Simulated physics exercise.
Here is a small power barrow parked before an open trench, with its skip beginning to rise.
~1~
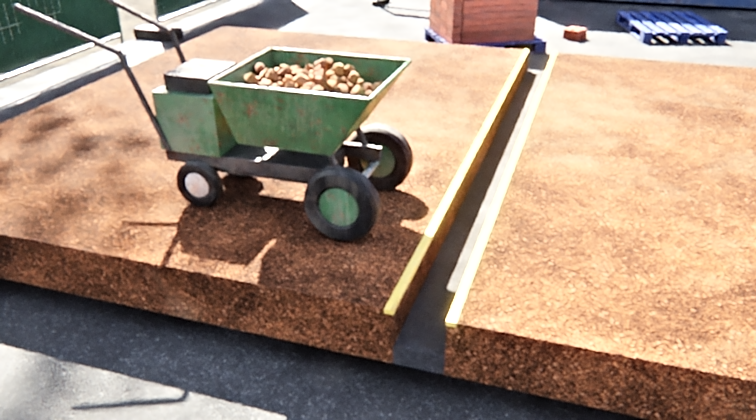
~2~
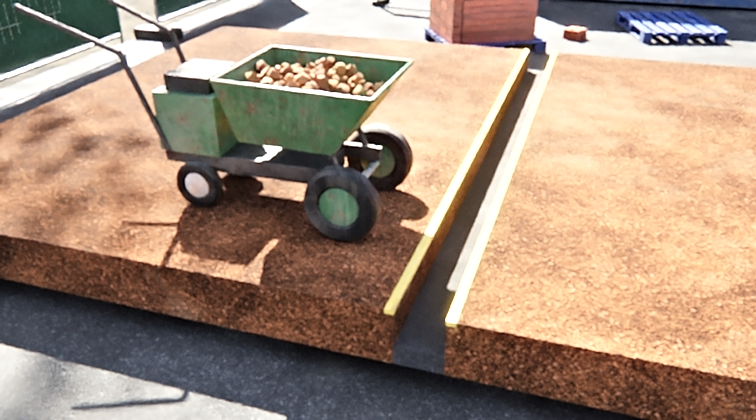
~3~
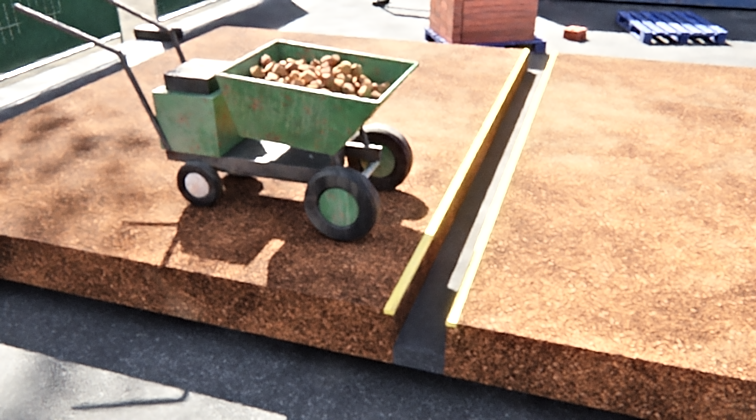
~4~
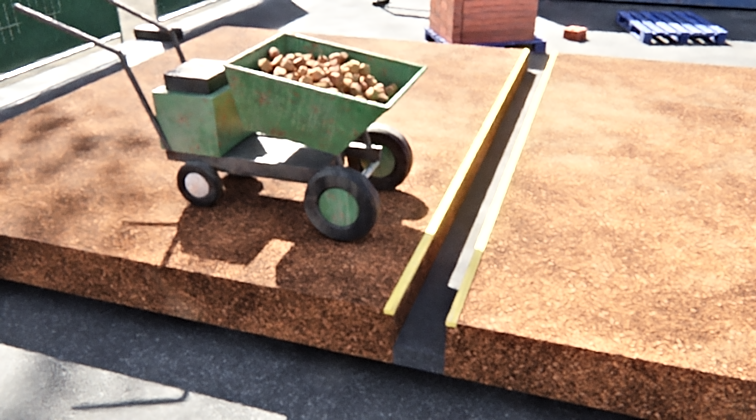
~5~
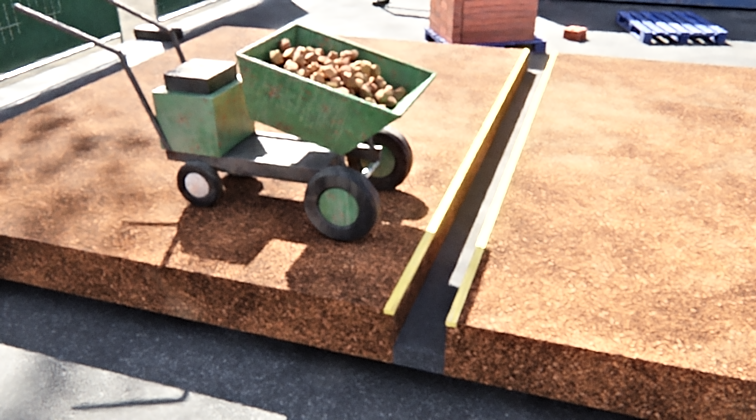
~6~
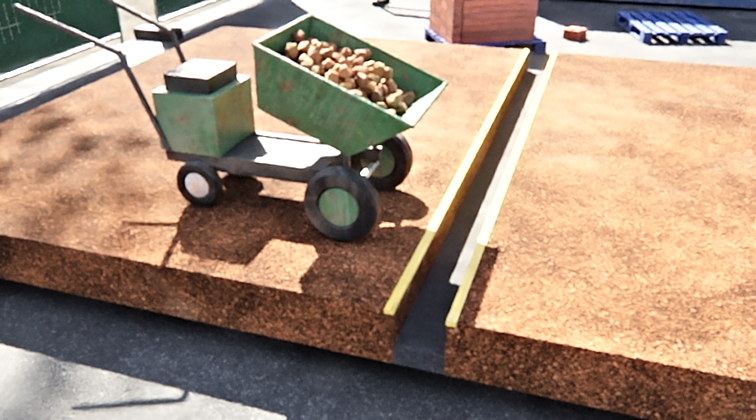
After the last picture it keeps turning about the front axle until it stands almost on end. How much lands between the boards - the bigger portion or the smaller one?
The smaller portion lands there.
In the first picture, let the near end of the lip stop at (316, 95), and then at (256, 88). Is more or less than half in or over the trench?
Respectively: The bigger portion, a smaller portion.
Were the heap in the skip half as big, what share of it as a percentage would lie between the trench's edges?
Roughly 30 %.
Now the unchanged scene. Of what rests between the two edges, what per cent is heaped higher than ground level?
Around 10 in a hundred.
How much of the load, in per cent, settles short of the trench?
Share: Near 0 %.
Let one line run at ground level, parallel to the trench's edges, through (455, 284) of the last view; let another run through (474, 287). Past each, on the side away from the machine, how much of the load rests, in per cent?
In order: 60 per cent, then 50 per cent.
Soon, skip tipped steeply; all in the skip.
A while on, skip tipped right over; about two thirds in the skip; a stray few in or heaped over the trench; about a quarter beyond it; a stray few falling.
Towards the end, skip tipped right over; about a quarter in the skip; a small part in or heaped over the trench; about two thirds beyond it.
Finally, skip tipped right over; about a quarter in the skip; a small part in or heaped over the trench; about two thirds beyond it.
